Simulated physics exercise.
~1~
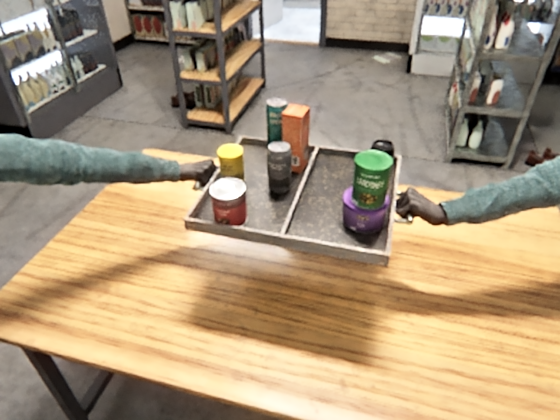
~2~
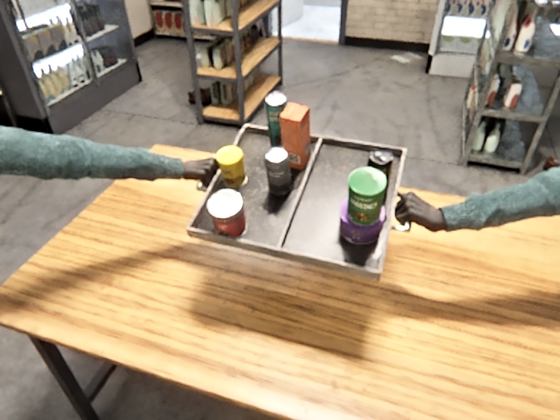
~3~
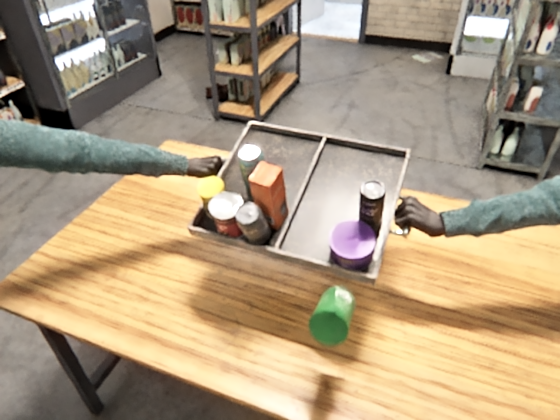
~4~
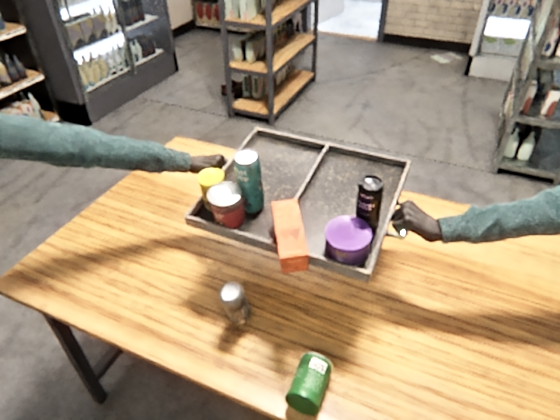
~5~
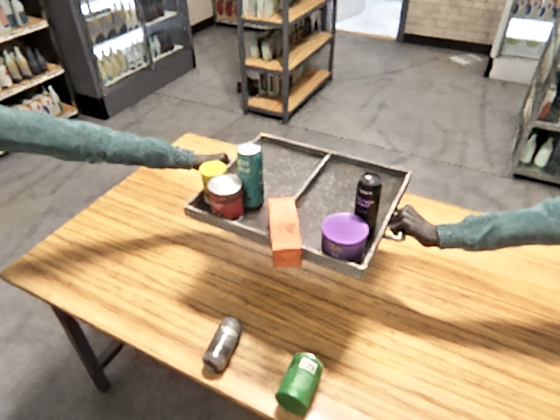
A tray of cans, tubs and a carton, held by two hands above a wooden table, tipped toward the viewer, and the green tin, then the grey can, tumbled onto the tabletop, while the orange carton toppled but stayed aboard the levelled tray.
